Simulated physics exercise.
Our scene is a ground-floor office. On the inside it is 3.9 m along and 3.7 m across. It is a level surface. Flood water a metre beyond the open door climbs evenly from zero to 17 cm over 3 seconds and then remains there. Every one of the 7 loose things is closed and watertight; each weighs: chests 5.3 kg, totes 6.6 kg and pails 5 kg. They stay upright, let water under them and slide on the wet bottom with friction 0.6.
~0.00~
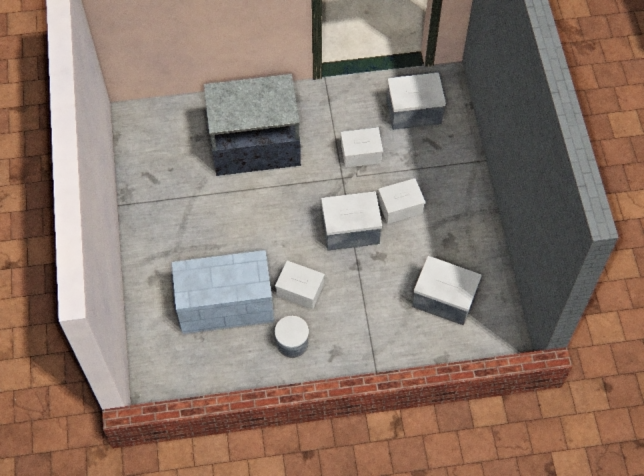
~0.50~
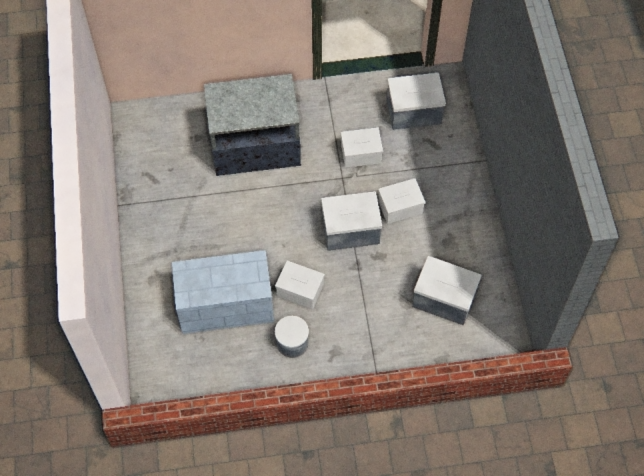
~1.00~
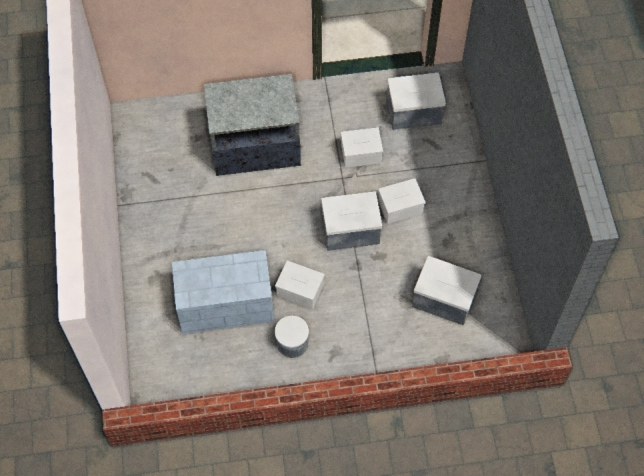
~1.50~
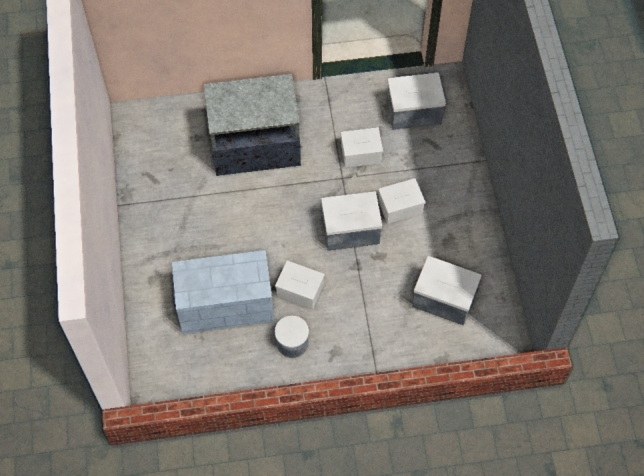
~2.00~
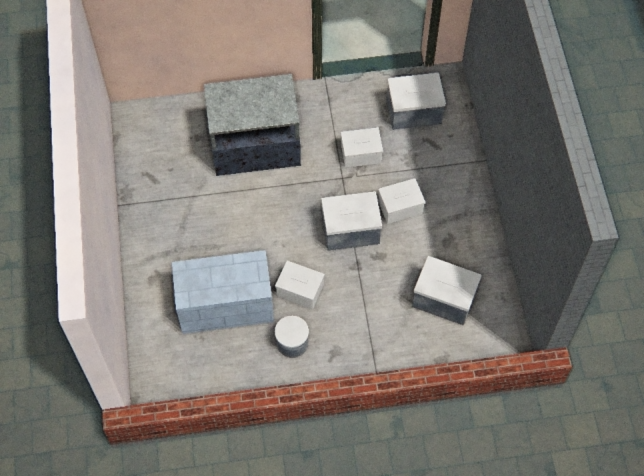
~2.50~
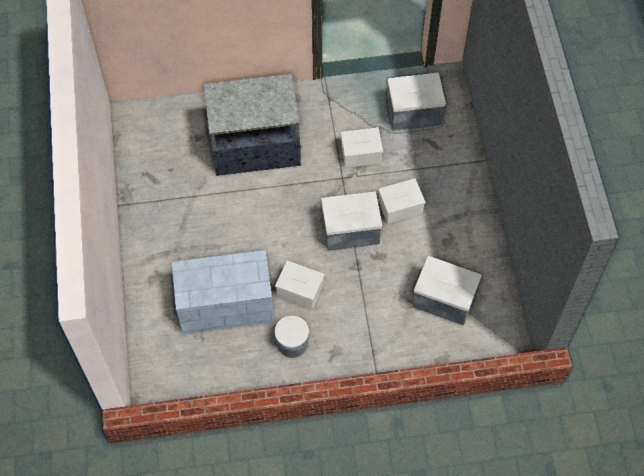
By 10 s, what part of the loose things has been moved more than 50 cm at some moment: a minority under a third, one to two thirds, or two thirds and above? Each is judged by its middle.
Most of them shift that far, two thirds or more.
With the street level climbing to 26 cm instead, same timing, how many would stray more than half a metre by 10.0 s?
It would come to 7 of them.
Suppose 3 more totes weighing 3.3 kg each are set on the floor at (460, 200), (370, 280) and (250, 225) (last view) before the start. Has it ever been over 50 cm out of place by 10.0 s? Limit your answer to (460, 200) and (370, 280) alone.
The first: Exceeds it. The second: Exceeds it.
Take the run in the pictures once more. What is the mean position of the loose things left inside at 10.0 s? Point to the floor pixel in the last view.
About (268, 355).
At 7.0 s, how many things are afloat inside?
It comes to 6 of them.
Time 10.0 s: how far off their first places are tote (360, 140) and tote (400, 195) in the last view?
The first is 300 cm from its start, the second 120 cm.
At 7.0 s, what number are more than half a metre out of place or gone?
I make it 5 by then.
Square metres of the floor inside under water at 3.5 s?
Near 2.5 m2 in all.
After 3.5 s 0 of 7 are over 50 cm from their spots; 0 afloat.
After 4.5 s 2 of 7 are over 50 cm from their spots; 1 afloat.
After 7.0 s 5 of 7 are over 50 cm from their spots; 6 afloat.
After 10.0 s 7 of 7 are over 50 cm from their spots, and 7 have been at some point; 7 afloat.
